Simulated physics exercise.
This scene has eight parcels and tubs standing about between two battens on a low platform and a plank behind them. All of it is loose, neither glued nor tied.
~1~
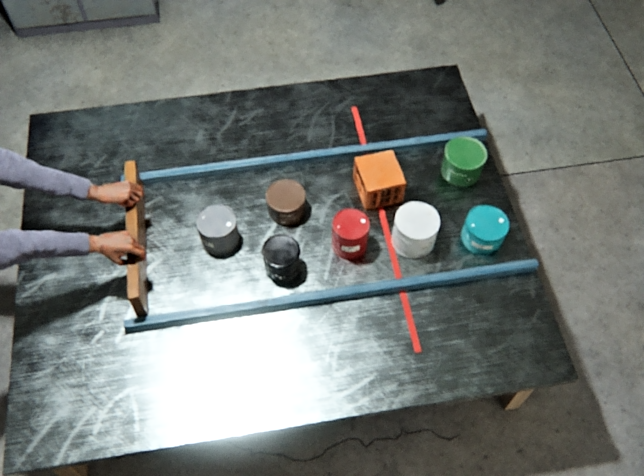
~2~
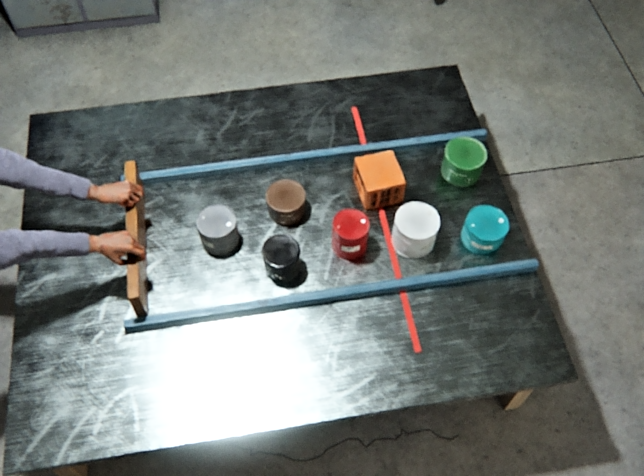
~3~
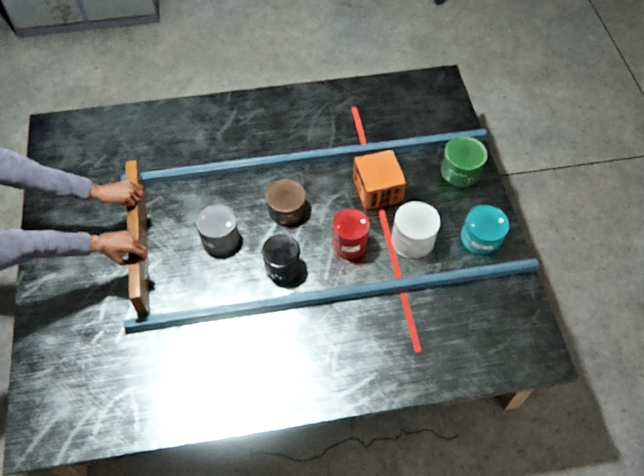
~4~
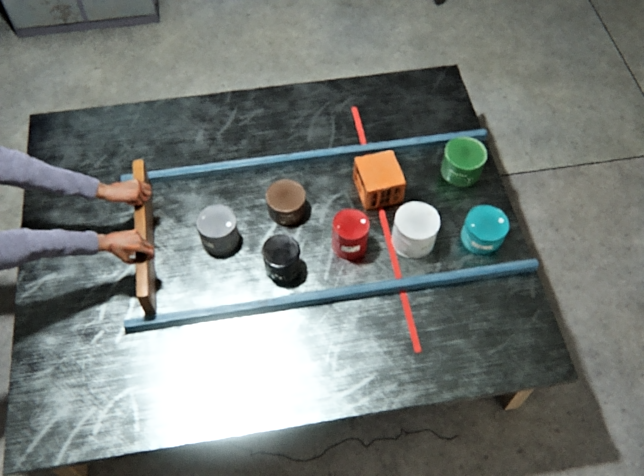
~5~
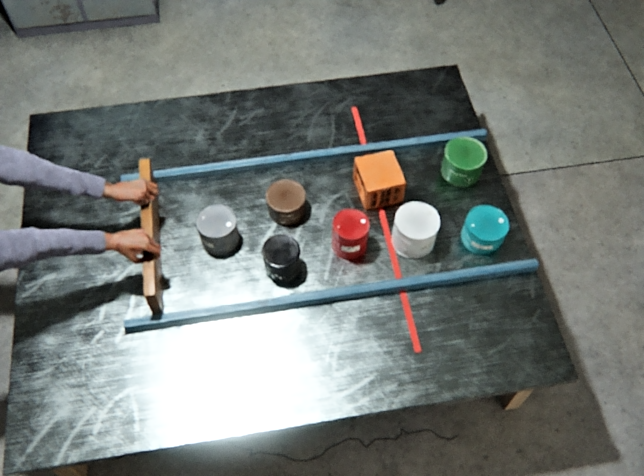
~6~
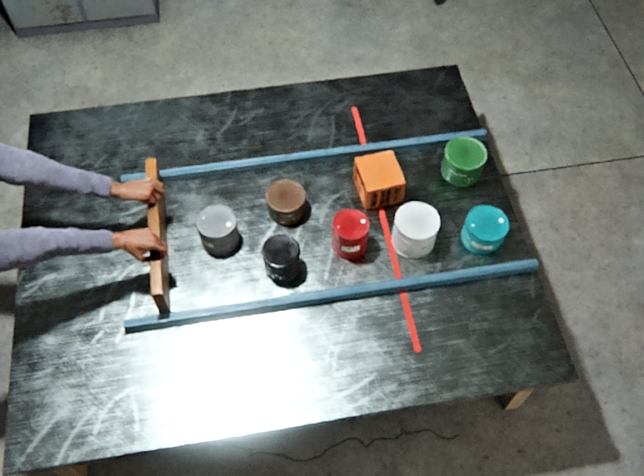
Two hands held a wooden plank still at the left of a dark table, then slid it slightly right between two blue strips, while the colorful tubs and orange box stayed where they were.
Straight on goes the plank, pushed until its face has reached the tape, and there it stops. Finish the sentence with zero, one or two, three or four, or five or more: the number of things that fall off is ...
The number of things that fall off is zero.
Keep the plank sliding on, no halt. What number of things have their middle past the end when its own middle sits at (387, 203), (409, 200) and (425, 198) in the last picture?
Counts per position: 0 / 1 / 2.
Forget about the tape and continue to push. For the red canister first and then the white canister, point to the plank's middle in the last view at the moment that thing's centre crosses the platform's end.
Approx. (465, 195) / approx. (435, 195) for the other.
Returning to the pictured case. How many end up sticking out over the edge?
You'd get 1.
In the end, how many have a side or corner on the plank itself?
Contact count: 3.
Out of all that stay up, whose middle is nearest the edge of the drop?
Foremost, the turquoise canister.
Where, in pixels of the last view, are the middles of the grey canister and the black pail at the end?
Final pixels, roughly: (402, 206) for the first, (410, 238) for the other.
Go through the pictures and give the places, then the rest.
The first frame shows green pail (463, 162); turquoise canister (485, 230); white canister (415, 230); plank (137, 237); tape (383, 216).
The second frame shows turquoise canister (485, 230); plank (137, 237).
The third frame shows white canister (415, 230); brown pail (286, 203).
The fourth frame shows green pail (463, 162); grey canister (218, 230).
The fifth frame shows turquoise canister (485, 230); black pail (282, 259).
The sixth frame shows green pail (463, 162); turquoise canister (485, 230); white canister (415, 230); plank (158, 234); tape (383, 216).
Soon after, none off yet; green pail at rest near (463, 162); turquoise canister at rest near (485, 230); white canister at rest near (415, 230).
In the end, the number that fall off is zero.
